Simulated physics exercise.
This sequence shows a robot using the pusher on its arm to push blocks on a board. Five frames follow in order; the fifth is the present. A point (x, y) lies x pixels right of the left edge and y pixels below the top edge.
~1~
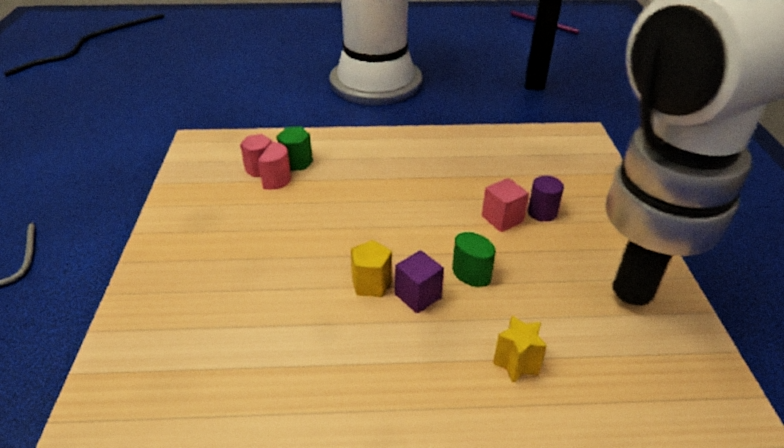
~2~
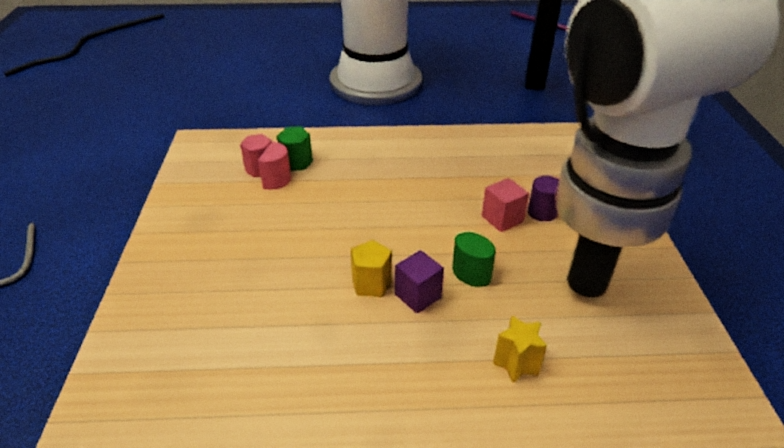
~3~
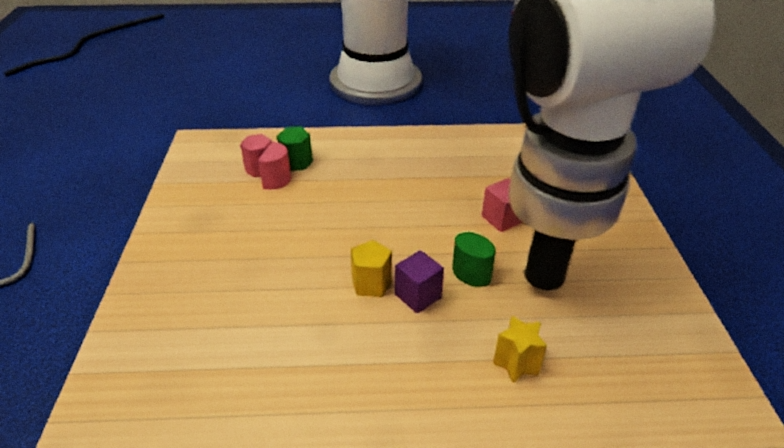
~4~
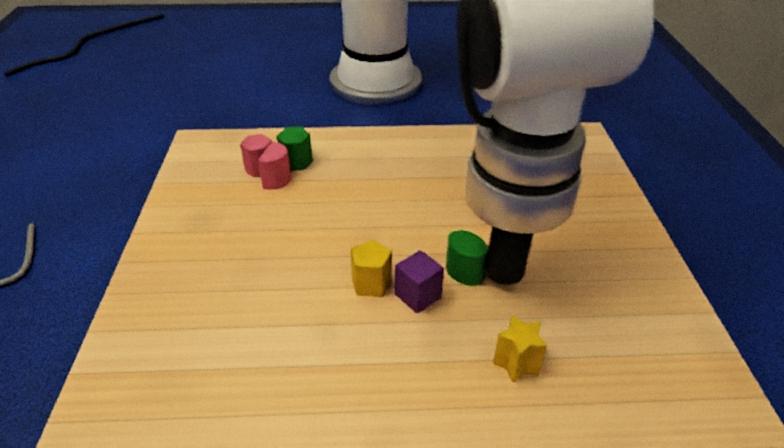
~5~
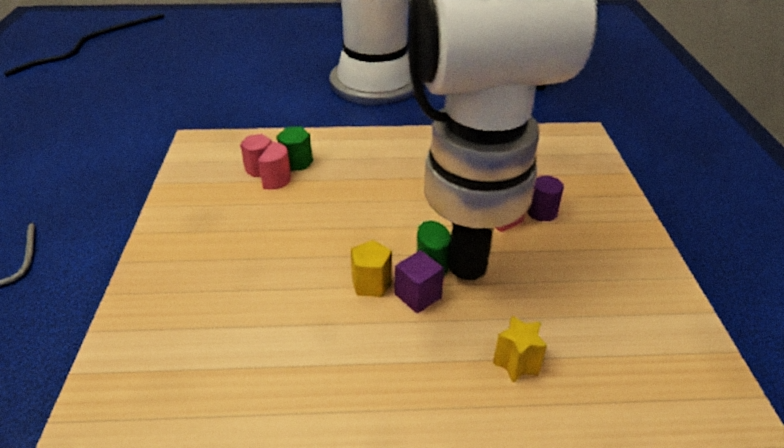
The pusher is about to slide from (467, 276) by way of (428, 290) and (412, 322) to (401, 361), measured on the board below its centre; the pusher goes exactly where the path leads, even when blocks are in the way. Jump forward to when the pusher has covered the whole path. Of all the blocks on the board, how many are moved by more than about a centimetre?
I foresee two blocks being moved.
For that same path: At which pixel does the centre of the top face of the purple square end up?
That would be at about pixel (370, 292).
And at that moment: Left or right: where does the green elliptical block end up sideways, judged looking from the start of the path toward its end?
Well, taking the path from its start to its end as straight ahead, the green elliptical block moves to the right.
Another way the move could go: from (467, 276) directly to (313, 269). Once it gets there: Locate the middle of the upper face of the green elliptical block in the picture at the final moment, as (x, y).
Around pixel (392, 219).
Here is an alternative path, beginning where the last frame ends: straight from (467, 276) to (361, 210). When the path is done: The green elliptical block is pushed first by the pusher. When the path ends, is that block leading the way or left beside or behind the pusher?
In the end it is beside or behind the pusher.
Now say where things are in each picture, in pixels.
In the first picture, pusher tip at (633, 291); block tops, yellow five-sided block at (371, 253); purple square at (420, 266); green elliptical block at (475, 244).
In the second picture, pusher at (587, 283); blocks unchanged.
In the third picture, pusher at (544, 276); blocks unchanged.
In the fourth picture, pusher at (505, 271); green elliptical block at (468, 242).
In the fifth picture, pusher at (468, 266); yellow five-sided block at (371, 253); purple square at (420, 266); green elliptical block at (434, 233).
The first path, step by step. One third of the way, pusher at (428, 281); purple square at (397, 275); green elliptical block at (418, 232), turned 45° clockwise.
Two thirds of the way, pusher at (412, 314); purple square at (372, 291), turned 45° clockwise; green elliptical block at (418, 232), turned 45° clockwise.
At the end, pusher at (401, 352); yellow five-sided block in place; purple square at (370, 292), turned 50° clockwise; green elliptical block at (418, 232), turned 45° clockwise.
